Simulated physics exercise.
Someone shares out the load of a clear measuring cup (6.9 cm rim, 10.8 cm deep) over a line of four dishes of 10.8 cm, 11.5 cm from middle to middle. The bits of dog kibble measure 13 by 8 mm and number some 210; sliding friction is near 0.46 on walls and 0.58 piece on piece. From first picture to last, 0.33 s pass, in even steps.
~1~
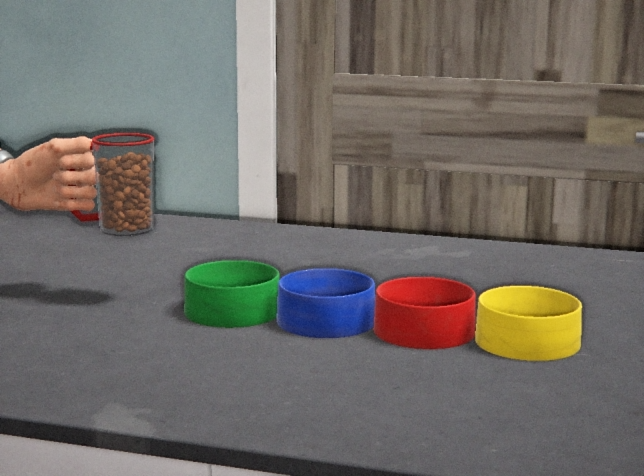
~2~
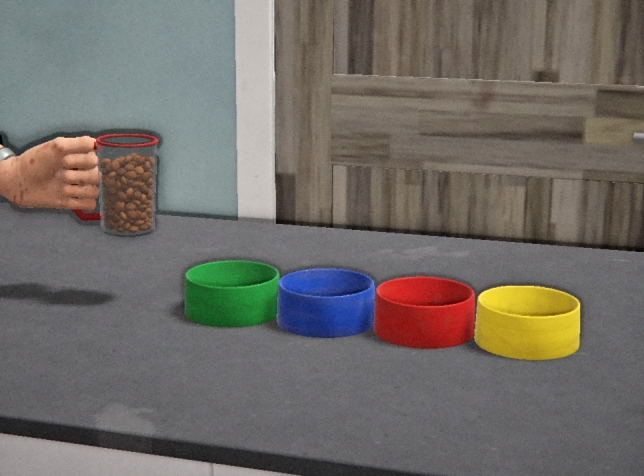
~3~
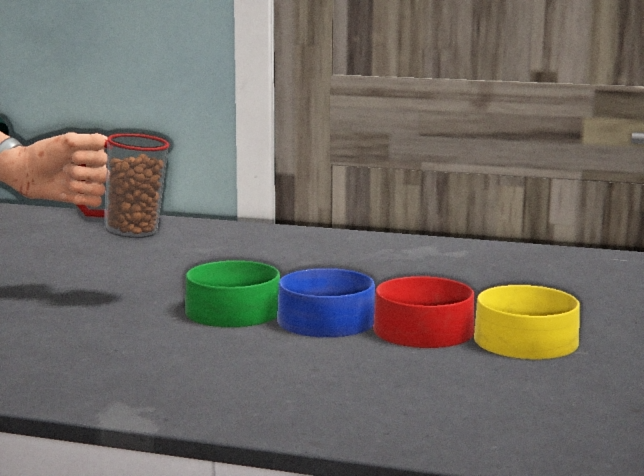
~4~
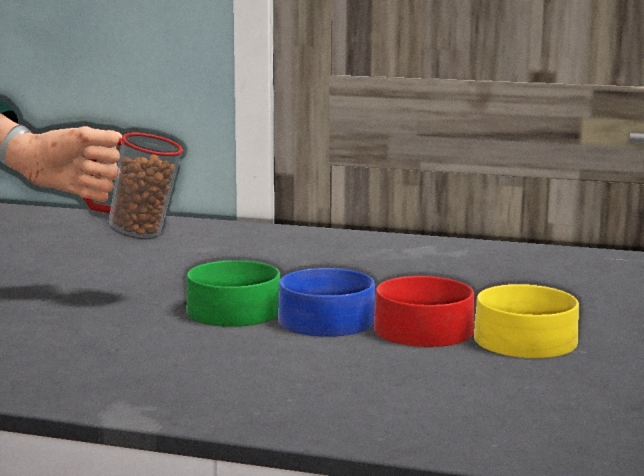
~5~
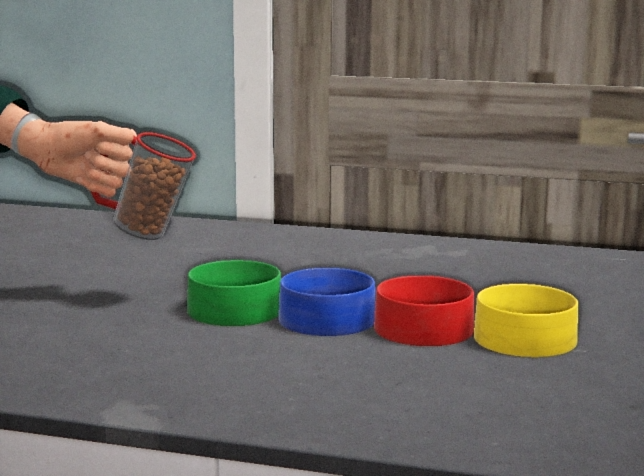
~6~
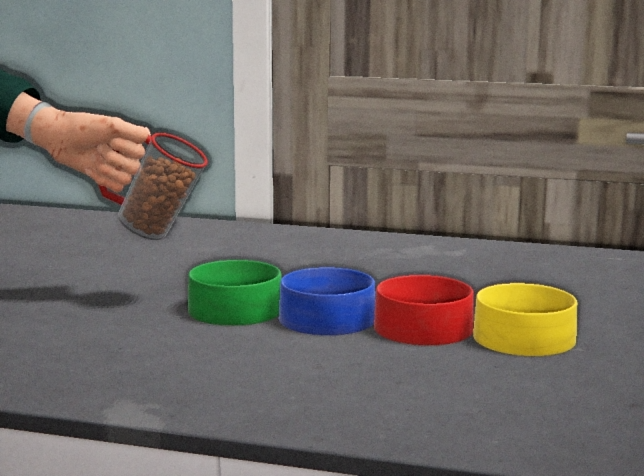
On a gray countertop, a hand moves a clear cup of brown pieces right, tilting it toward four colored dishes.
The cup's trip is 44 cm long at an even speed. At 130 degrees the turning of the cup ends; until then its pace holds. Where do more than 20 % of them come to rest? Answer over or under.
Red: Under, blue: Over, green: Under, yellow: Under, counter: Under.
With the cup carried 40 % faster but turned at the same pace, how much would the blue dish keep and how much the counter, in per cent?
In that case blue 20, counter 10.
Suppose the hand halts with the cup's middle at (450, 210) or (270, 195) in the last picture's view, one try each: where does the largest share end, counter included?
The winner: Blue, then blue.
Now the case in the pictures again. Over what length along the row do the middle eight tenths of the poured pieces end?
About 6 cm.
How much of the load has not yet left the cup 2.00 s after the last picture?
Roughly 0 per cent.
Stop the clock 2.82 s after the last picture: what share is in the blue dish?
Some 95 per cent.
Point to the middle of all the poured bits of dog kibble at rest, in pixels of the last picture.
Around (338, 303).
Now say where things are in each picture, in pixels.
In the first picture, cup at (125, 185), tilt 0 degrees, lip at (150, 141), moved 0.0 cm; middle of the pieces at (125, 190); green dish at (232, 274); blue dish at (326, 283); red dish at (426, 292); yellow dish at (530, 302).
In the second picture, cup at (127, 185), tilt 2 degrees, lip at (154, 143), moved 0.3 cm; middle of the pieces at (127, 191).
In the third picture, cup at (135, 186), tilt 8 degrees, lip at (165, 148), moved 1.1 cm; middle of the pieces at (133, 191).
In the fourth picture, cup at (143, 187), tilt 15 degrees, lip at (179, 153), moved 2.1 cm; middle of the pieces at (141, 192).
In the fifth picture, cup at (152, 187), tilt 22 degrees, lip at (192, 159), moved 3.1 cm; middle of the pieces at (150, 192).
In the sixth picture, cup at (160, 188), tilt 29 degrees, lip at (204, 165), moved 4.1 cm; middle of the pieces at (157, 192); green dish at (235, 273); blue dish at (328, 281); red dish at (425, 290); yellow dish at (526, 299).
Then, 1.20 s after the last picture, tilt 130 degrees; cup holds 0 %, blue 100 %.
Then, 2.00 s after the last picture, tilt 130 degrees; cup holds 0 %, blue 95 %.
Then, 2.82 s after the last picture, tilt 130 degrees; cup holds 0 %, blue 95 %.
In the end, red 0 %, blue 95 %, green 0 %, yellow 0 %, counter 5 %.
